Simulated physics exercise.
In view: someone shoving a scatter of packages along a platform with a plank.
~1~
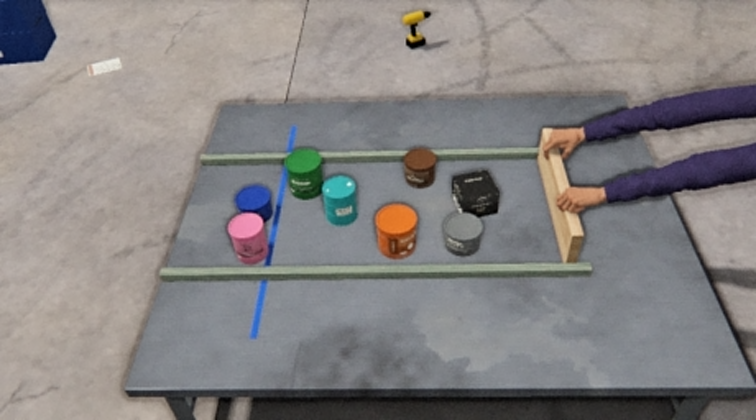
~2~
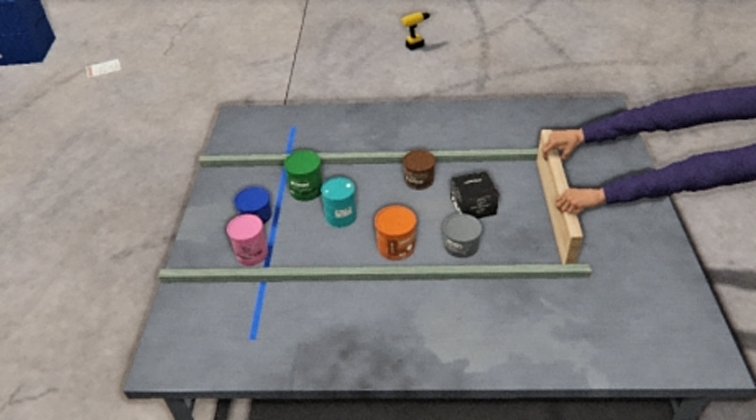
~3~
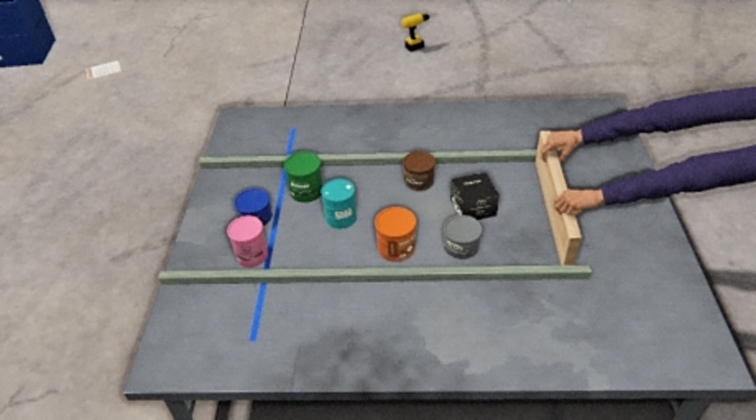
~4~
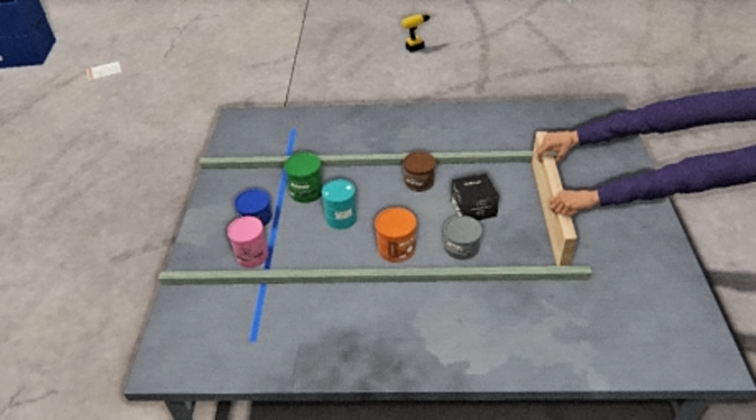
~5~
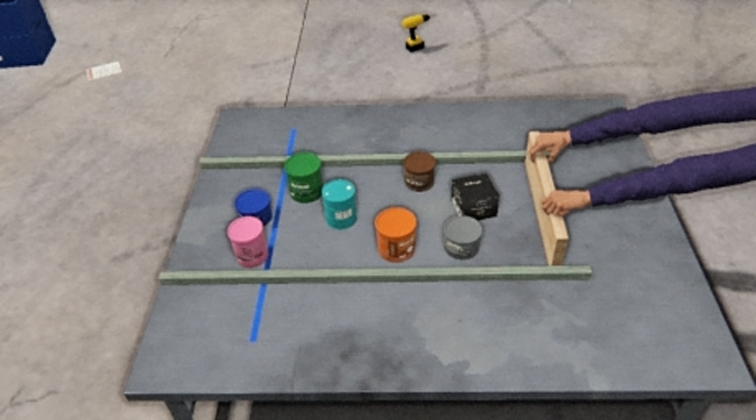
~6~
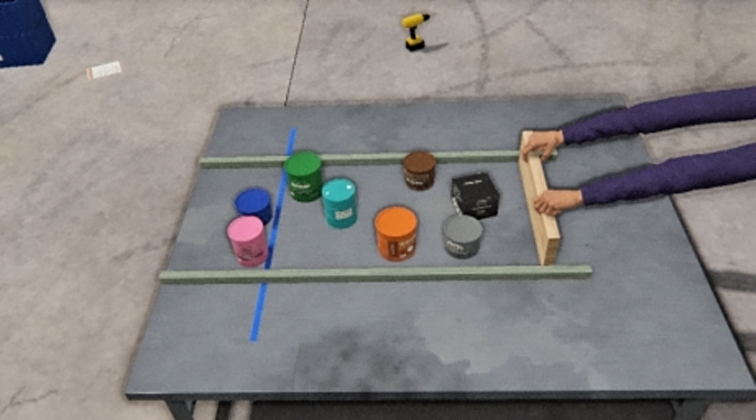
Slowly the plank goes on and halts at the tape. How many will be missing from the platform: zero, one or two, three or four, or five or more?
Outcome: The number that fall off is zero.
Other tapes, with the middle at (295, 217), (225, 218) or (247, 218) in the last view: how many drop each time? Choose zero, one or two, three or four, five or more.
One after another: Not one; five or over; just one or two.
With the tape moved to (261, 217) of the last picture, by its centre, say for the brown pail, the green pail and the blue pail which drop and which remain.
The brown pail survives, the green pail survives, the blue pail is lost.
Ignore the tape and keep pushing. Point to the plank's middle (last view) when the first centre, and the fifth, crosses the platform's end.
Near (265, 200) and (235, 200).
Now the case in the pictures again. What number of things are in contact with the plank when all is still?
3 of them.
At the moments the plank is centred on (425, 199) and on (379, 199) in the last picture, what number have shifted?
The counts are 4 and 5.
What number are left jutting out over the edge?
That would be 2.
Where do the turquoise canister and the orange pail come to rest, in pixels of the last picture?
Near (220, 206) and (212, 239).
Early on, none off yet; blue pail at rest near (255, 209); pink pail at rest near (249, 242); green pail at rest near (305, 178).
Finally, the number that fall off is zero.
